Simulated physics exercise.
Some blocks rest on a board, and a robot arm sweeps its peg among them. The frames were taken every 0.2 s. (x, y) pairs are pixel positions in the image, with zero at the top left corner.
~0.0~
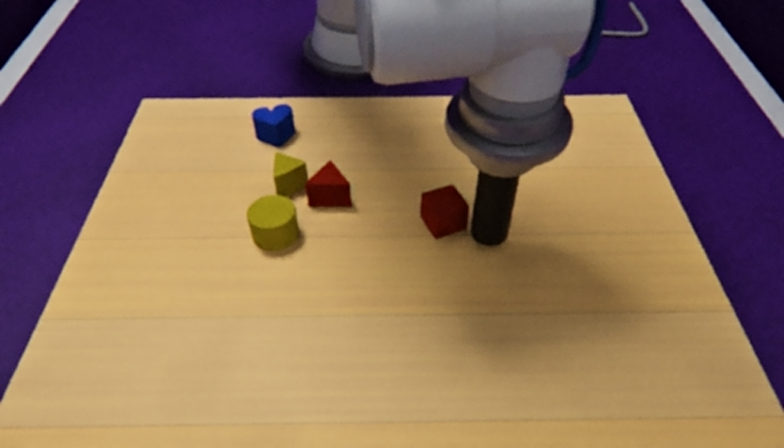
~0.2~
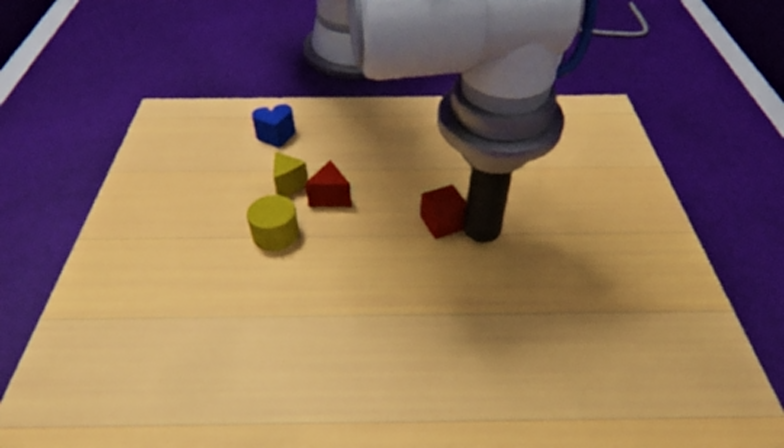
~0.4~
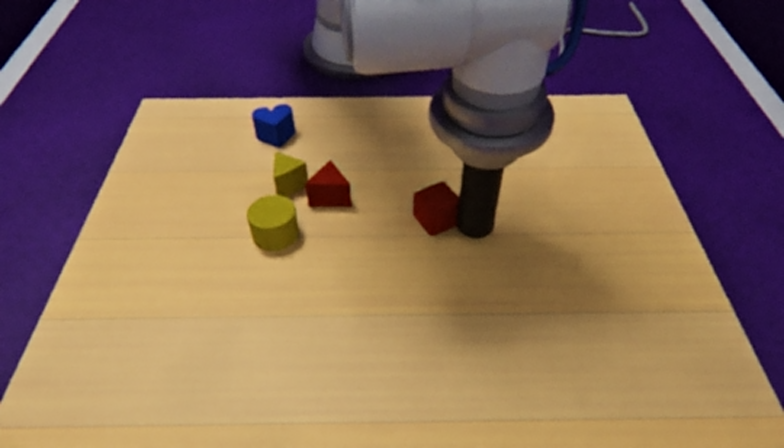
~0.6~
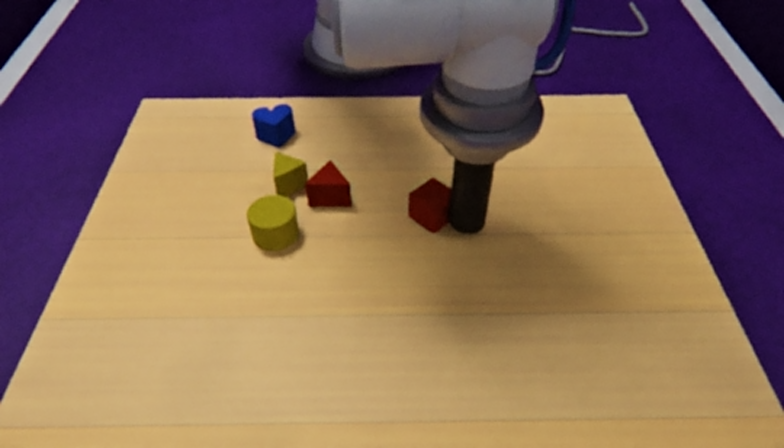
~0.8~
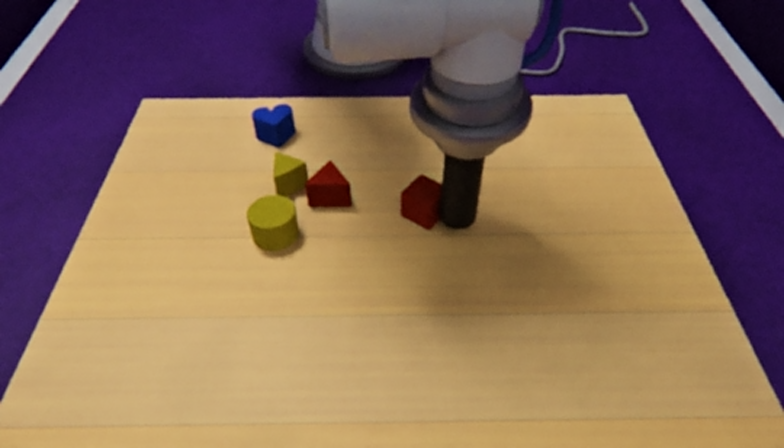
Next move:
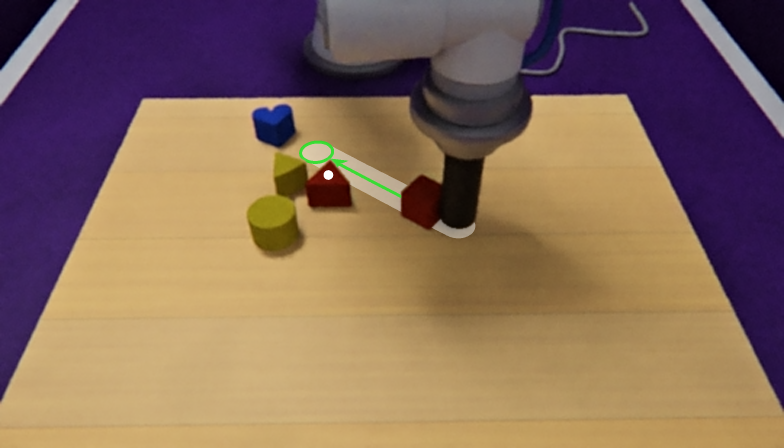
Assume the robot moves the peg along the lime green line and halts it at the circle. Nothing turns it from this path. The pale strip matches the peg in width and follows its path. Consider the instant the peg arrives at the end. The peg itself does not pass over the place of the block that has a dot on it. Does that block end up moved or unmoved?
It leaves its spot.
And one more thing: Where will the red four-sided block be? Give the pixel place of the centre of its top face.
The middle of its top is at (326, 166).
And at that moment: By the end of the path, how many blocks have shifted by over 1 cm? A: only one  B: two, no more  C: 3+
Choice B: Two, no more.
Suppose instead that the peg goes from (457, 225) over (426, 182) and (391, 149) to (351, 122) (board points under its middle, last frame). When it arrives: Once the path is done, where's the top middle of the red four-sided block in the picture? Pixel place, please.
I'd place it at (401, 178), taking the centre of its top.
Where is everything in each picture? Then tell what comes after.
Peg's lower end at (489, 233); blue heart block at (272, 113); red triangular piece at (328, 175); red four-sided block at (445, 199), in the first picture.
Peg at (482, 229); blocks still, in the second picture.
Peg at (475, 225); red four-sided block at (438, 196), in the third picture.
Peg at (467, 221); red four-sided block at (434, 193), in the fourth picture.
Peg at (458, 216); blue heart block at (272, 113); red triangular piece at (328, 175); red four-sided block at (426, 189), in the fifth picture.
Drawn move, from (457, 225) to (317, 152); the dot is on the red triangular piece.
The first path, step by step. One third of the way, peg at (406, 190); red four-sided block at (371, 171), turned 35° anticlockwise.
Two thirds of the way, peg at (358, 166); red triangular piece at (304, 179); red four-sided block at (330, 166), turned 75° anticlockwise.
At the end, peg at (316, 143); blue heart block still; red triangular piece at (302, 181), turned 15° anticlockwise; red four-sided block at (326, 166), turned 85° anticlockwise.
